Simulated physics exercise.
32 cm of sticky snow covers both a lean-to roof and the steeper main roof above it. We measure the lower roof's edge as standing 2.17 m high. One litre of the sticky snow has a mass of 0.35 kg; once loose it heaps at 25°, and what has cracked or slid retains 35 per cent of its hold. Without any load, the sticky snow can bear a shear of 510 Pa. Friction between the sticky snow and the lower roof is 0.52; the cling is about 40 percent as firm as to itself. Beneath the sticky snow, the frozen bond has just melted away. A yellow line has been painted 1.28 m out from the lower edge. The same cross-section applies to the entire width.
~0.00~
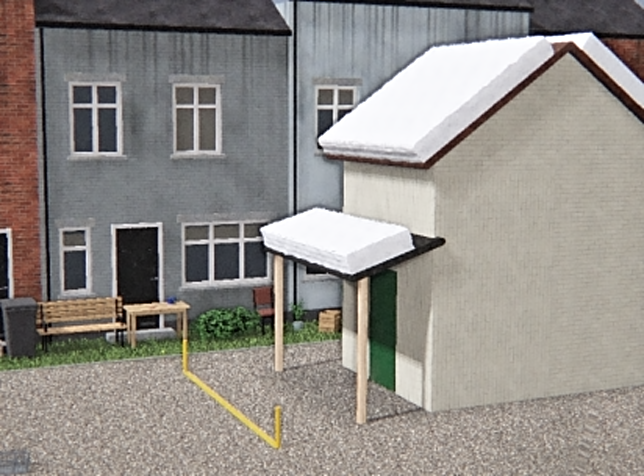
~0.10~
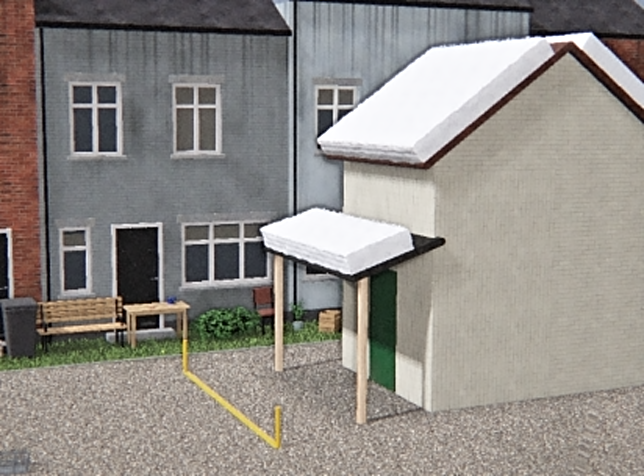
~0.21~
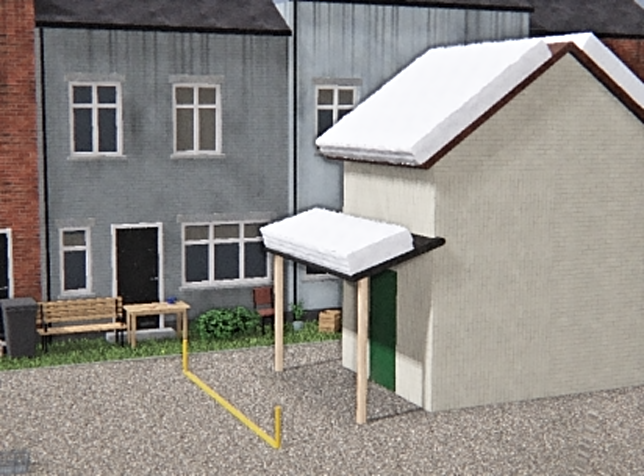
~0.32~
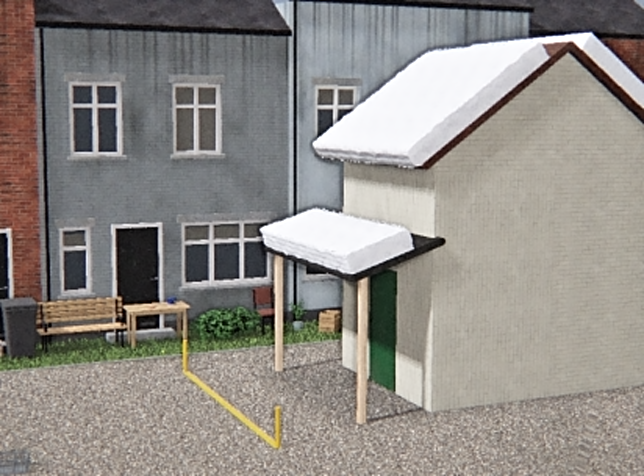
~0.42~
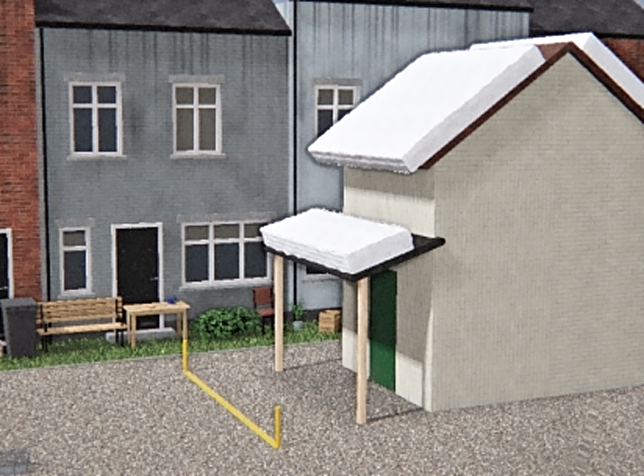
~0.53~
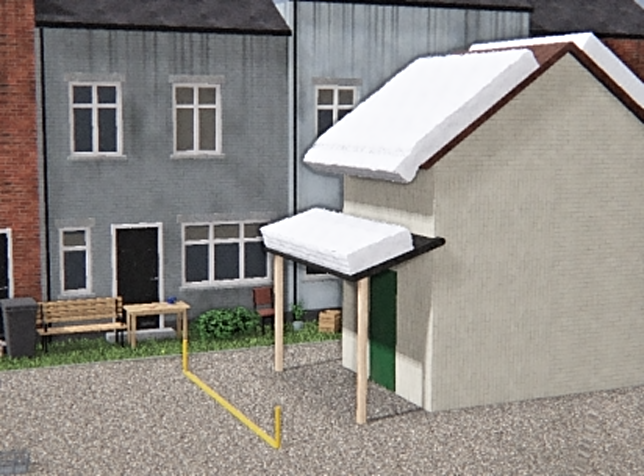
Thick white snow slab slowly sliding down the pitched roof of a pale brick building, its lower edge jutting over the eave.
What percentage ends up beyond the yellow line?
About 53 %.
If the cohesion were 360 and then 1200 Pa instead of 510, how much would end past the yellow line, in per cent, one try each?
About 55 % first, about 45 % second.
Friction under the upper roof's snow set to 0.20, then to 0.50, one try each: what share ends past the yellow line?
Respectively 55 percent and 50 percent.
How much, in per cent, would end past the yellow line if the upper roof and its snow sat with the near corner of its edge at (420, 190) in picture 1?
I'd put it at close to 55 percent.
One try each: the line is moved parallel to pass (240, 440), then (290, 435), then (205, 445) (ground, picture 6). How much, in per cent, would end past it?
The three tries give 45 %, 65 % and 40 % in turn.
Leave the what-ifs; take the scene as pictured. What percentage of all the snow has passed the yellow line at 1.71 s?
I'd put it at roughly 0 %.
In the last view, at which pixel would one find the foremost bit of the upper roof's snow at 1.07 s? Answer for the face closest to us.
Roughly at the pixel (345, 252).
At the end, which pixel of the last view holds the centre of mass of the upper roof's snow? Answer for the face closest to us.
Roughly at (192, 424).
By 1.07 s, none is below the lower edge and 0 % is past the line.
By 1.71 s, 40 % is below the lower edge and 0 % is past the line.
By 2.36 s, 79 % is below the lower edge and 53 % is past the line.
By 3.00 s, 79 % is below the lower edge and 53 % is past the line.
By 3.20 s, at the end, 79 % is below the lower edge and 53 % is past the line.
